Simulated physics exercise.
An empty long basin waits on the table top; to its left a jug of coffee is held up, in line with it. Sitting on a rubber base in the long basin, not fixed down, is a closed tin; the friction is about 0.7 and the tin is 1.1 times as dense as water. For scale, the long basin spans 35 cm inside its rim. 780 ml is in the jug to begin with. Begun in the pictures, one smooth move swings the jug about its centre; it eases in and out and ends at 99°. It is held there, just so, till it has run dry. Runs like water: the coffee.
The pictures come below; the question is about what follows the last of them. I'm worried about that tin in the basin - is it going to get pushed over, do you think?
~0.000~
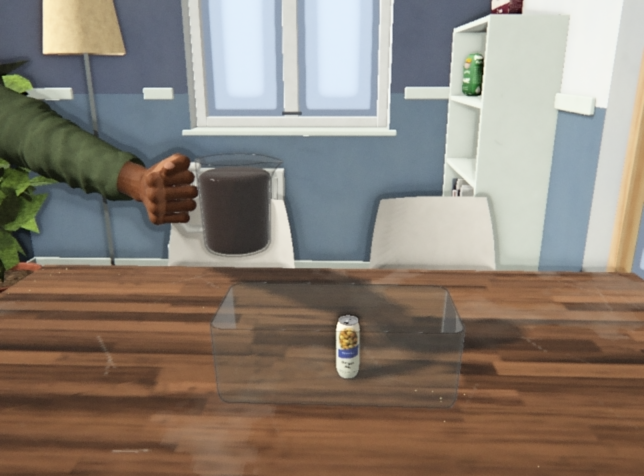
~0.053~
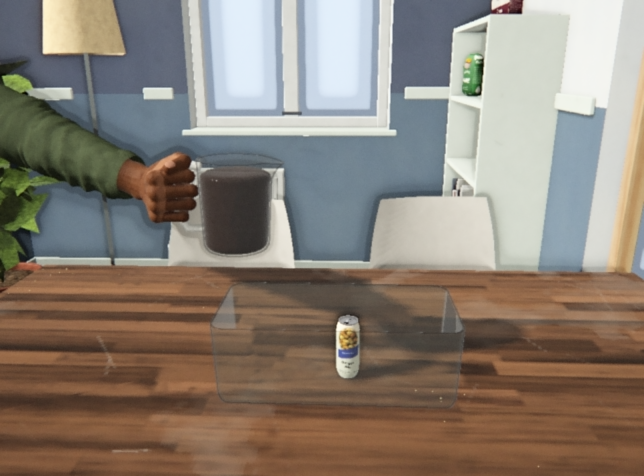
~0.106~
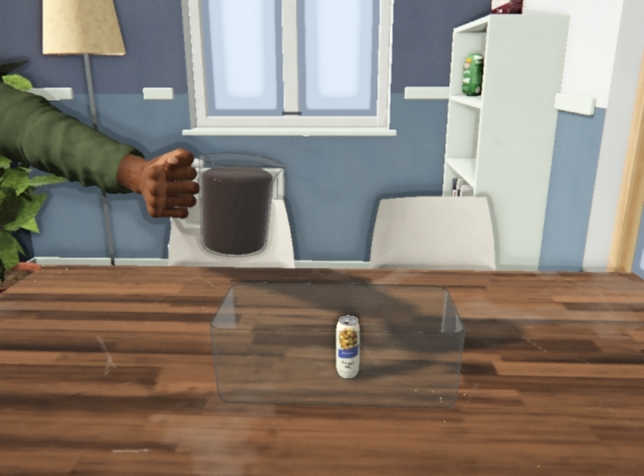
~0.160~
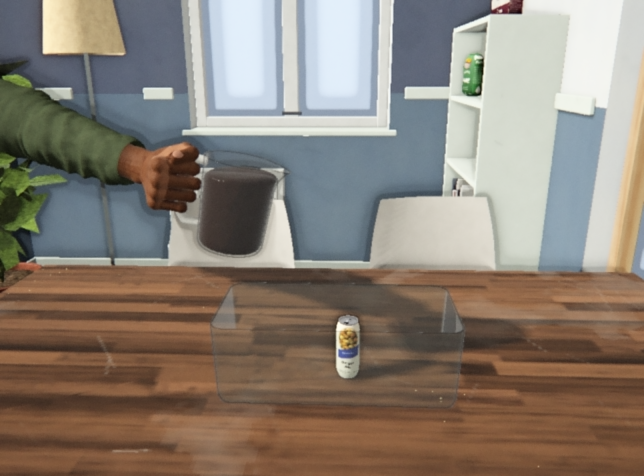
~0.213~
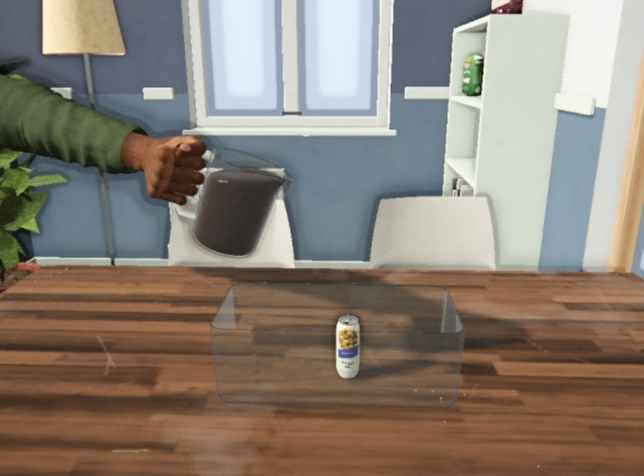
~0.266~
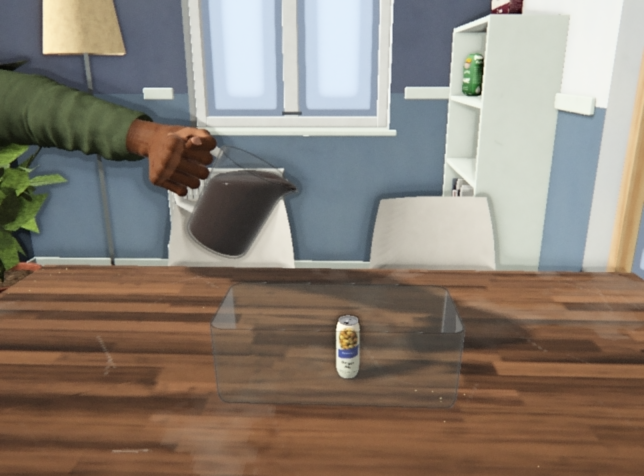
Yes, I expect it to go down.
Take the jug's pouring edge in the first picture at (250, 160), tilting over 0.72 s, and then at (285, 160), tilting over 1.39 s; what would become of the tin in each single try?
In the first try it remains standing; in the second it comes down.
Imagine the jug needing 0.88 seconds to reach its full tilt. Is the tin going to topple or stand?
Then the tin tumbles.
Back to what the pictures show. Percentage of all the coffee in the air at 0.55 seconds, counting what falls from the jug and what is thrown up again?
Estimate: About 24 % of all of it.
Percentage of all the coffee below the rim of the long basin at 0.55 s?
I'd put it near 10 percent.
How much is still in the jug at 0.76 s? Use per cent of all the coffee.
24 per cent or thereabouts.
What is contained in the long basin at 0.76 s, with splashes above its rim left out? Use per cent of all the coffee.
Some 56 percent of the total.
After 0.55 s the tilt is 86° and 67 per cent is still to pour; the tin stands where it began.
After 0.76 s the tilt is 99° and 24 per cent is still to pour; the tin stands 2 cm from where it began.
After 0.98 s the tilt is 99° and 6 per cent is still to pour; the tin leans 50°.
After 1.22 s the tilt is 99° and 1 per cent is still to pour; the tin lies on its side.
In the end the tin lies on its side.
